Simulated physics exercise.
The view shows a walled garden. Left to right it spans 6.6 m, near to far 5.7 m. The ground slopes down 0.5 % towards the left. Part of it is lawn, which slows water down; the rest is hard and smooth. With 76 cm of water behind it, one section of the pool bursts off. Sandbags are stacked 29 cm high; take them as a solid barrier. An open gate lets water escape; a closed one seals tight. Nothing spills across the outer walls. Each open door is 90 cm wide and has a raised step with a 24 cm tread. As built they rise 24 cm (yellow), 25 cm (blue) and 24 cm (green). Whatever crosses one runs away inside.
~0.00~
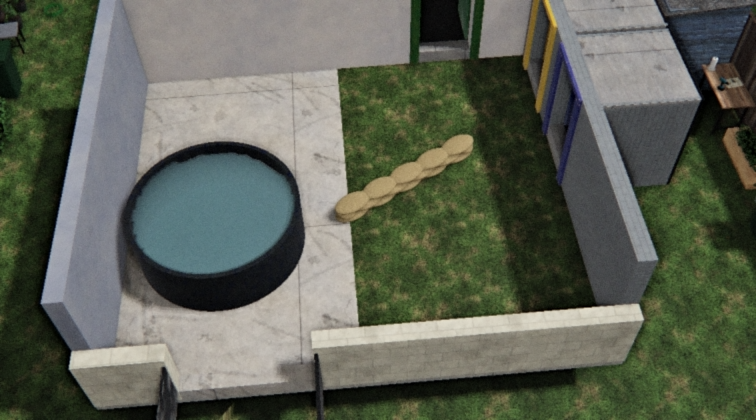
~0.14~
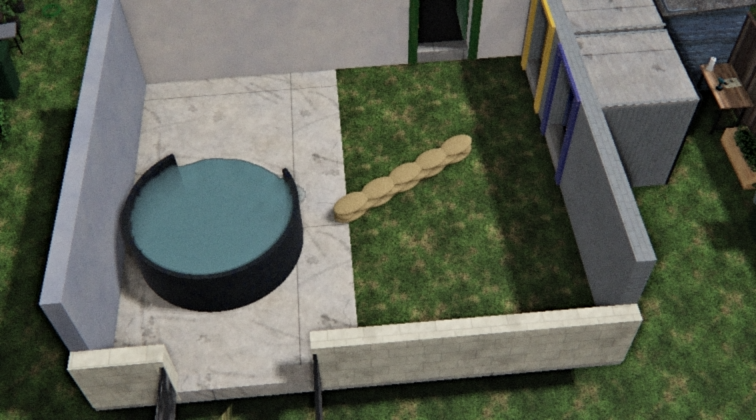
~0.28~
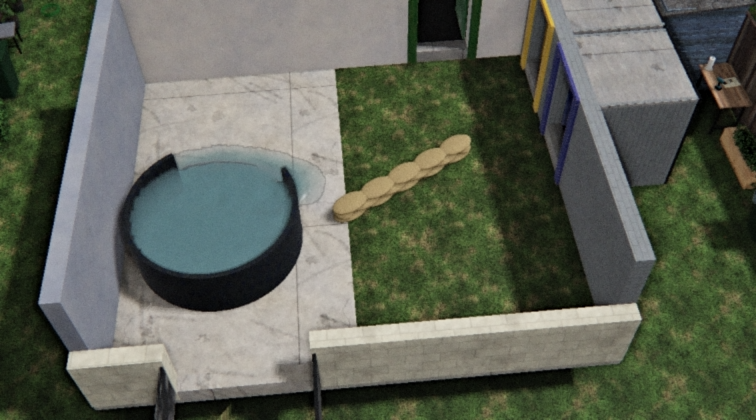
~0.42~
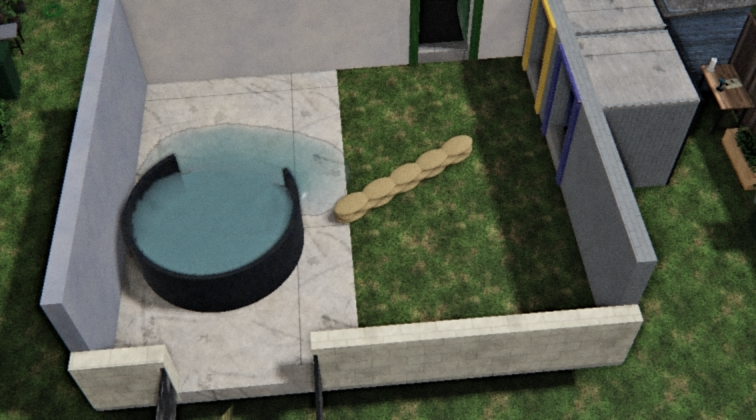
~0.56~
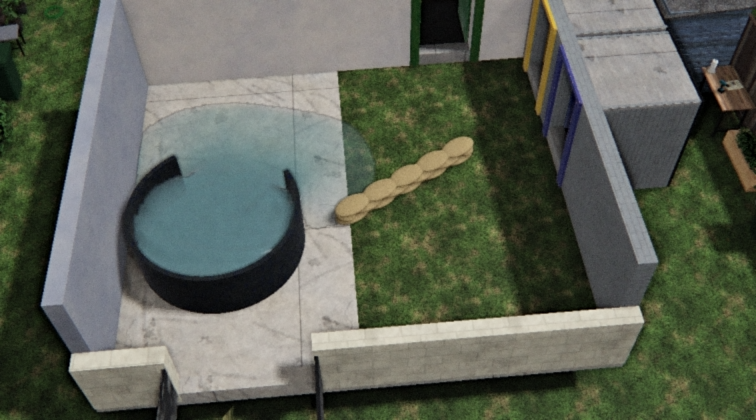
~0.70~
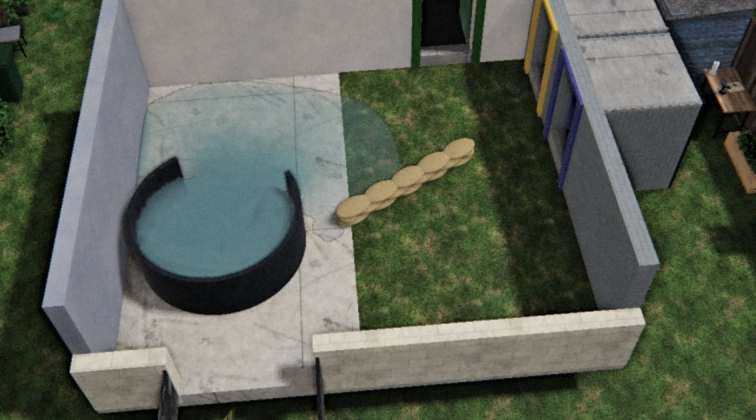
In a walled garden, half pale paving and half lawn, a round dark pool stands full beside a diagonal row of sandbags. The far section of its side disappears, leaving a gap, and water spills through it, spreading in a widening sheet across the paving and onto the grass behind the sandbags.
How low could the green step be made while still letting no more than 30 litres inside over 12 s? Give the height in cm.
Close to 12 cm is just enough.
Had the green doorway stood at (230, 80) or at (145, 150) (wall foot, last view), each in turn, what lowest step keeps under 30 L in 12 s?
About 31 and 14.0 cm.
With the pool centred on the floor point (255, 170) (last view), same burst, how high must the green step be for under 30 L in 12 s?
Some 10.5 cm.
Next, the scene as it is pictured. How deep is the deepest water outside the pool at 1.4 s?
Roughly 42 cm.
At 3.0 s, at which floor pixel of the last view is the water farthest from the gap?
Near (519, 63).
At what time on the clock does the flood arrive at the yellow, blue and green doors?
Arrival: Yellow 2.6 s, blue 3.4 s, green 1.6 s.
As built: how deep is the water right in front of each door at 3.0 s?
Depths in cm: Yellow 24, blue 0, green 15.
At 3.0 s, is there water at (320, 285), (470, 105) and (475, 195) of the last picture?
In that order: Dry, under water, dry.
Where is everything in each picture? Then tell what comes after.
The first frame shows the pool at (214, 209) is whole and still, 76 cm deep; the green door at (447, 15) is dry.
In the second frame, the front is at a hidden place, 0.3 m from the gap on the far side; 0.4 m2 of floor is wet, 76 cm left at the back.
In the third frame, the front is at (314, 170), 0.7 m from the gap on the far side; 1.6 m2 of floor is wet, 76 cm left at the back.
In the fourth frame, the gap is on the far side, the front 1.2 m out at (325, 145); the back of the pool holds 76 cm.
In the fifth frame, water pours out on the far side and has run 1.8 m, to (339, 124); about 6 cm deep outside, 72 cm at the back.
In the sixth frame, the front is at (352, 102), 2.3 m from the gap on the far side; 9.2 m2 of floor is wet, 64 cm left at the back; the green door at (448, 19), 4.3 m from the gap, is still 1.8 m from the nearest water.
After 1.4 s water covers 35 % of the floor, deepest (42 cm) near (264, 82); it has not reached the green door.
After 3.0 s water covers 50 % of the floor, deepest (29 cm) near (519, 63); 15 cm at the green door, 0 litres in over its 24 cm step.
After 12.0 s water covers 95 % of the floor, deepest (14 cm) near (144, 230); 8 cm at the green door, 0 litres in over its 24 cm step.
At the green door as built, the water arrived by 1.7 s and peaked near 18 cm at 5.6 s.
Run again over the same 12 s with other heights there, 55 litres in over 10.5 cm, 11 litres over 14 cm. The limit of 30 litres is kept from about 12 cm up.
